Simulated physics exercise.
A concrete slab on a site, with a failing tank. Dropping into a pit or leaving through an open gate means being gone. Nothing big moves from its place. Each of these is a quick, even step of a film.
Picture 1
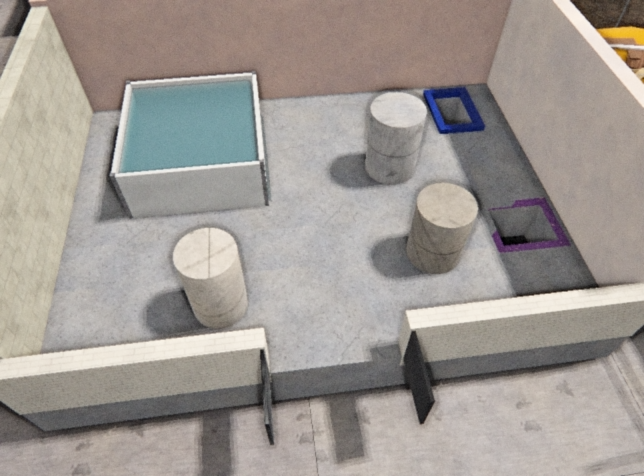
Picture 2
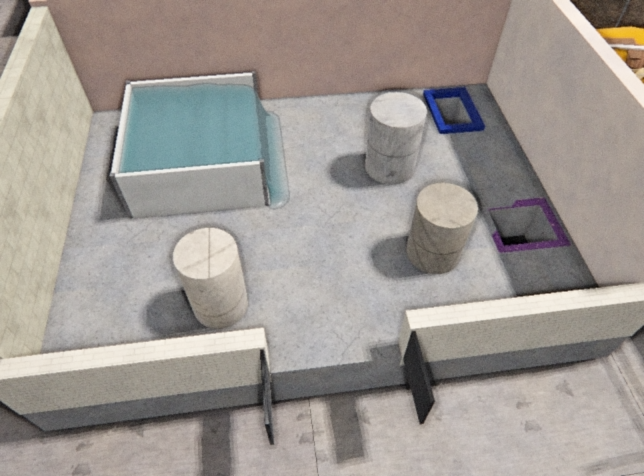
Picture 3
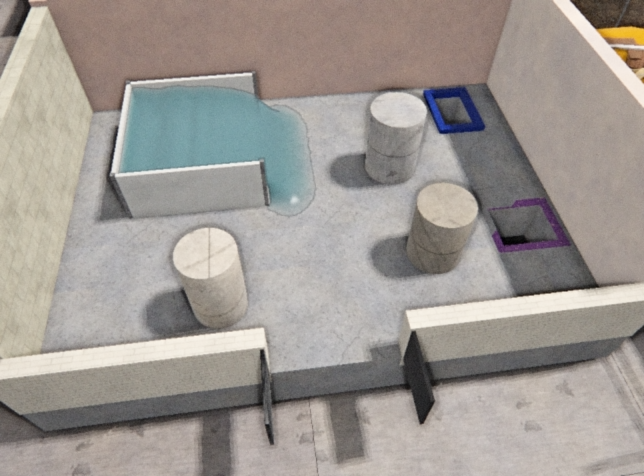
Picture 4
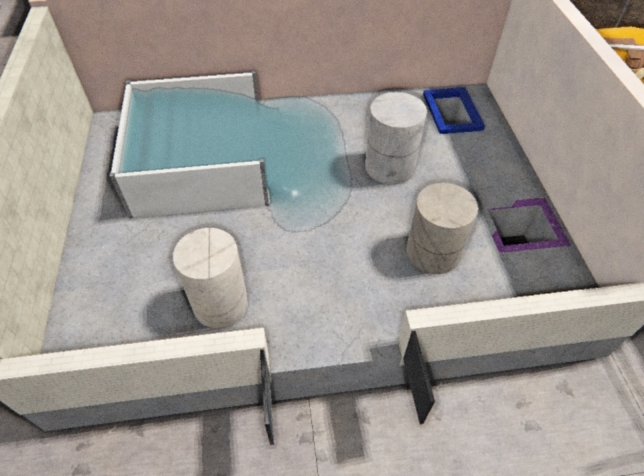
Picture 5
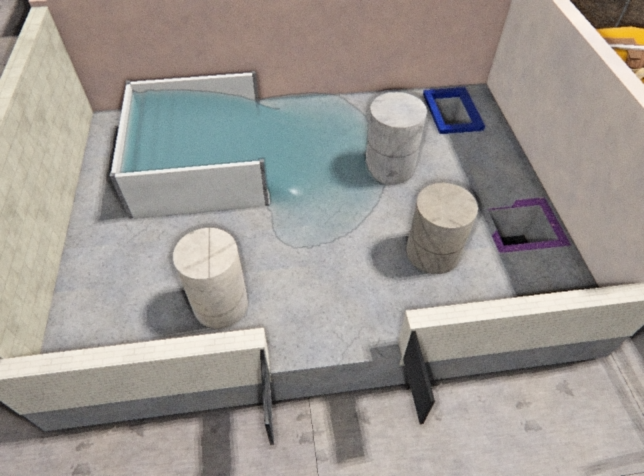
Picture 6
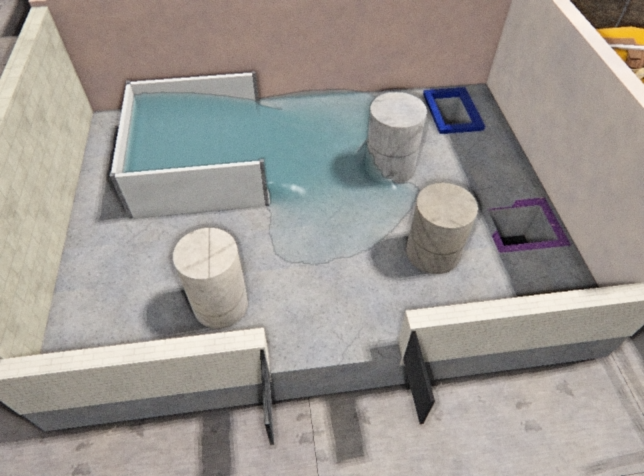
On a walled concrete slab with three short round pillars and two framed openings, teal water sits still in a square tank. The tank's right side opens and water pours out, fanning rightward and toward the viewer. The sheet widens around the back pillar and reaches the one nearer the right.
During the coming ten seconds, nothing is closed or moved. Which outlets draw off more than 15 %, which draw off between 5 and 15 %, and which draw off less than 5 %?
It goes like this: The gate draws off between 5 and 15 %; the blue pit draws off more than 15 %; the purple pit draws off more than 15 %.
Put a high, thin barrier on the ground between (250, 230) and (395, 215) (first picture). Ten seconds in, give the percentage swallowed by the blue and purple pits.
Blue 25 %, purple 30 %.
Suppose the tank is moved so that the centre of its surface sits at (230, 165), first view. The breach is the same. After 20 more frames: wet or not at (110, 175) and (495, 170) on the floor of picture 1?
Spot by spot: High and dry, after that drenched.
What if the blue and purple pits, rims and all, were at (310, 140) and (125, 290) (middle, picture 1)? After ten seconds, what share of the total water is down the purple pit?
Share for purple: 0 in a hundred.
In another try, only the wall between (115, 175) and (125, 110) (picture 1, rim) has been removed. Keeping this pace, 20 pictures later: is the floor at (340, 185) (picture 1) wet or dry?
Check at the given point: Unwetted.
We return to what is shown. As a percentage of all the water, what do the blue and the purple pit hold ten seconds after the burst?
Roughly 24 and 38 %.
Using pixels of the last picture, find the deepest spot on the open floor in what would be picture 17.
I'd put it around (484, 85).
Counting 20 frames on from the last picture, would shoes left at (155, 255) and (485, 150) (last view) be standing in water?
First spot spared; second spot swamped.
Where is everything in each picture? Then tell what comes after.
Still water in the water tank at (191, 124), in the first frame.
The front is at (263, 113), out from the gap at (259, 142), in the second frame.
The front is at (282, 108), out from the gap at (259, 145), in the third frame.
Water pours out at (260, 147) and has run to (306, 100), in the fourth frame.
The front is at (340, 99), out from the gap at (260, 147), in the fifth frame.
The front is at a hidden place, out from the gap at (260, 147), in the sixth frame.
A moment on, water covers 40 % of the floor; the gate 0 %, the blue pit 3 %, the purple pit 1 %.
Next, water covers 50 % of the floor; the gate 0 %, the blue pit 10 %, the purple pit 4 %.
Then, water covers 60 % of the floor; the gate 3 %, the blue pit 19 %, the purple pit 10 %.
Later, water covers 65 % of the floor; the gate 7 %, the blue pit 23 %, the purple pit 25 %.
In the end, water covers 70 % of the floor; the gate 10 %, the blue pit 23 %, the purple pit 38 %.
